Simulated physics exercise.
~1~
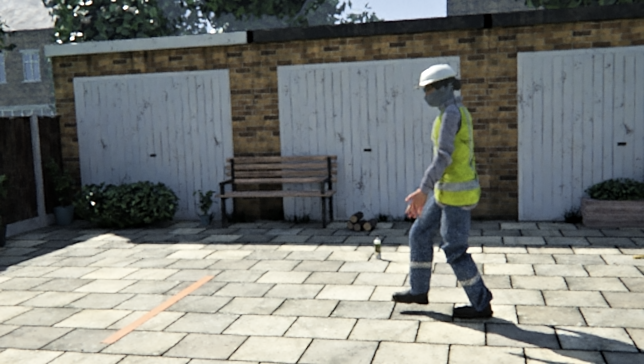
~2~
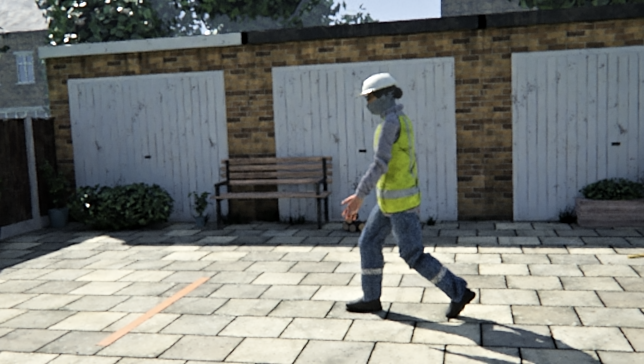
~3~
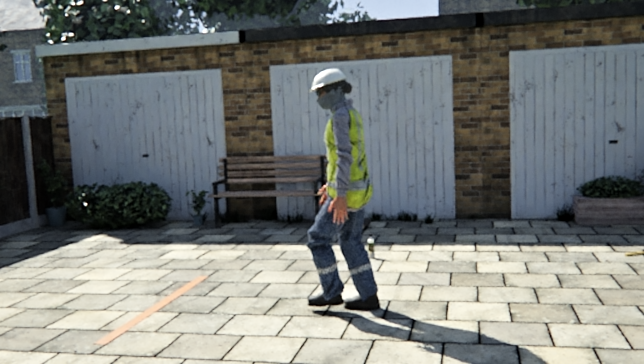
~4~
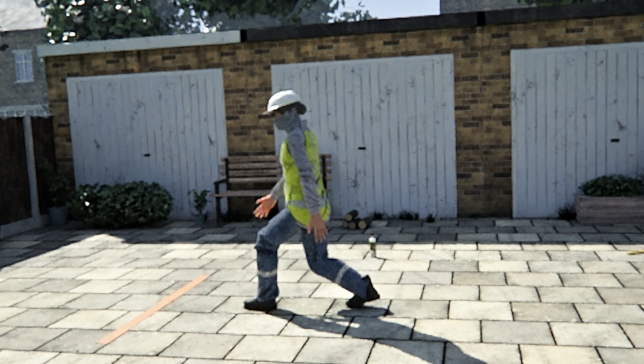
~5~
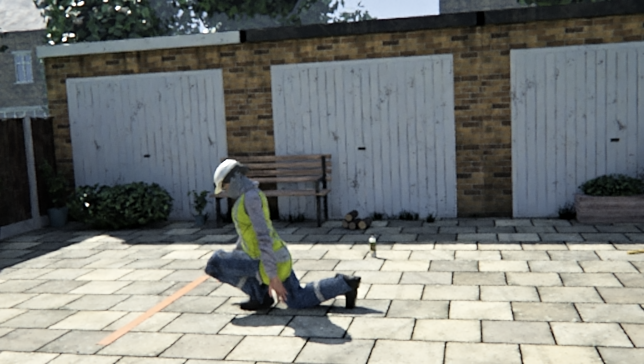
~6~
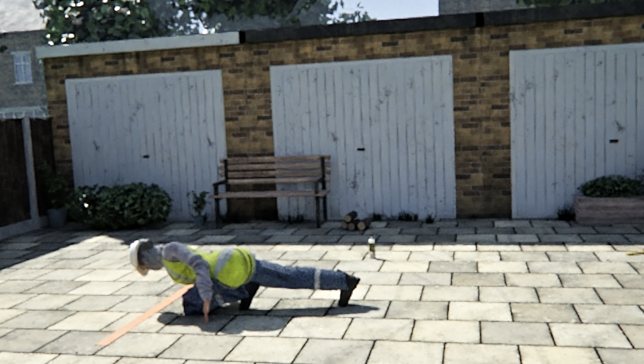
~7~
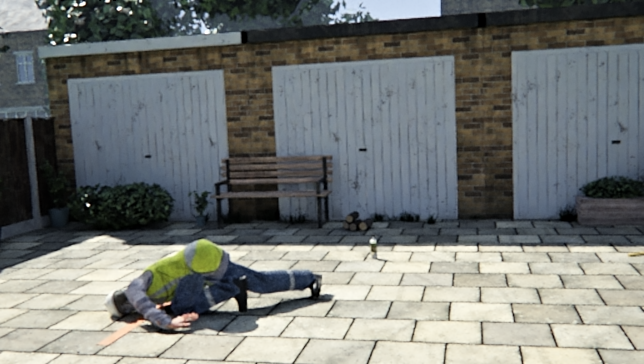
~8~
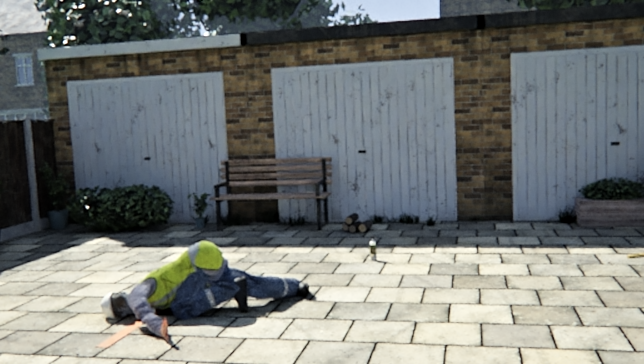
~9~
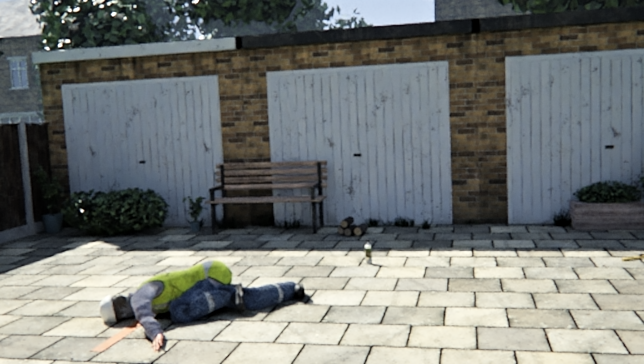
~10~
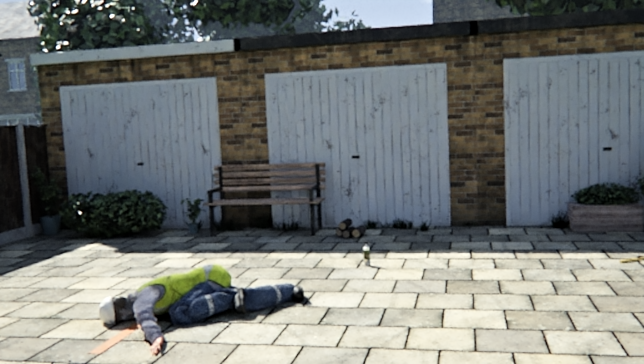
Paved garage yard, person in hard hat walking left, dropping low, pitching forward and lying still, head past orange tape.
